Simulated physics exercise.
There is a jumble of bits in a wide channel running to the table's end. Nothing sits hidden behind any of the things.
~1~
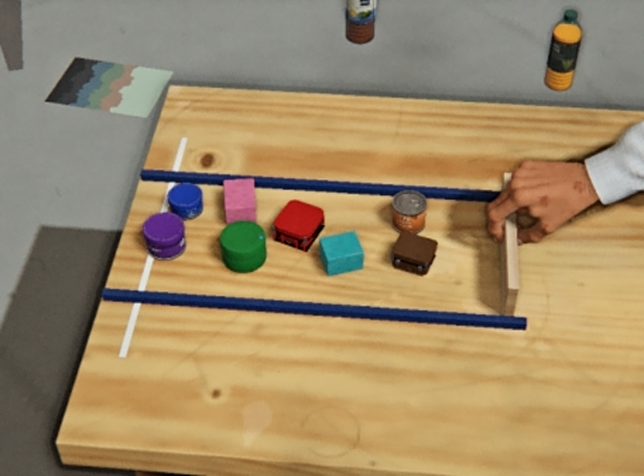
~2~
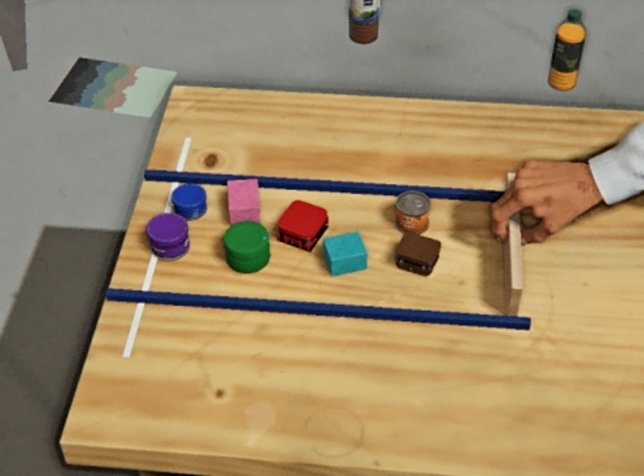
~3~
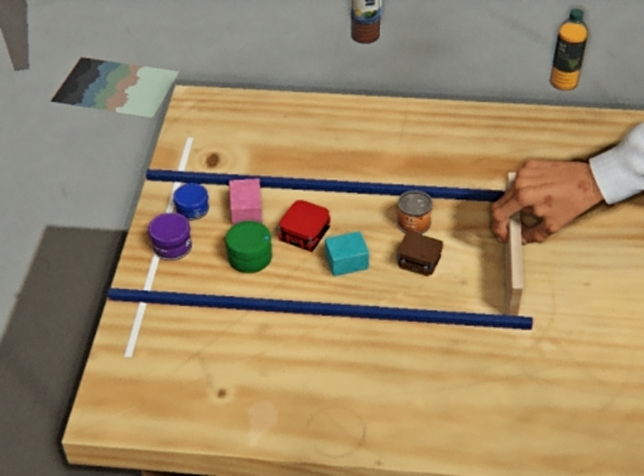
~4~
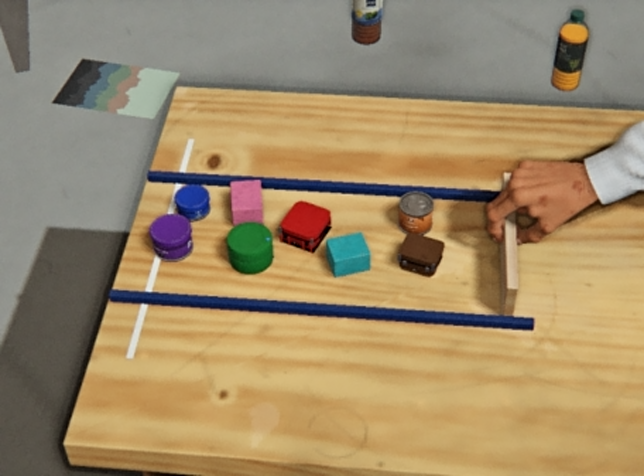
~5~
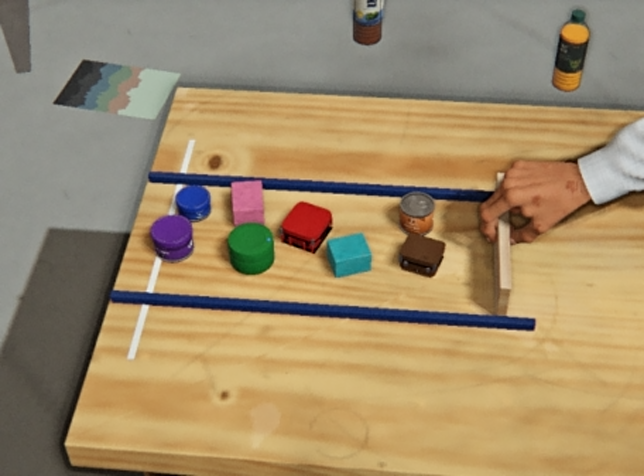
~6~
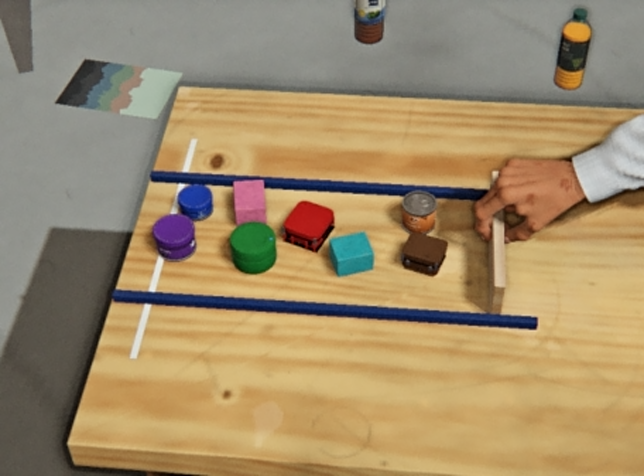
A hand held a wooden board upright between two blue rails, then slid it slightly left toward a scatter of colourful blocks and round tins, which stayed where they were on the table.
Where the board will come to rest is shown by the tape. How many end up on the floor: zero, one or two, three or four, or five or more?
Five or more.
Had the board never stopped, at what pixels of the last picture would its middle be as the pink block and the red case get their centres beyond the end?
The middle sits near (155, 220) for the first and near (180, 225) for the other.
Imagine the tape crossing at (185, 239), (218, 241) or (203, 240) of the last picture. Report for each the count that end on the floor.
4, 2, 3.
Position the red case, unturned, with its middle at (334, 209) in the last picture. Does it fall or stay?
From there it topples down.
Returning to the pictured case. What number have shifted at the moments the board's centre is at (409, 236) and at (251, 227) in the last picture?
Counts: 3 / 8.
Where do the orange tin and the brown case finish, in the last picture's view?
About (155, 207), and about (141, 248).
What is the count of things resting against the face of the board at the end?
Contact count: 3.
Soon after, none off yet; purple tin at rest near (175, 238); blue pot at rest near (196, 203); pink block at rest near (250, 203).
Then, none off yet; purple tin moved a little near (161, 236); blue pot at rest near (194, 203); pink block moved about its own width near (228, 193).
Further on, one off so far; purple tin falling near (121, 454); blue pot moved about its own width near (149, 192); pink block moved about its own width near (190, 193).
At rest, the number that fall off is five or more; fallen, turquoise block, red case, green lid, blue pot and purple tin.
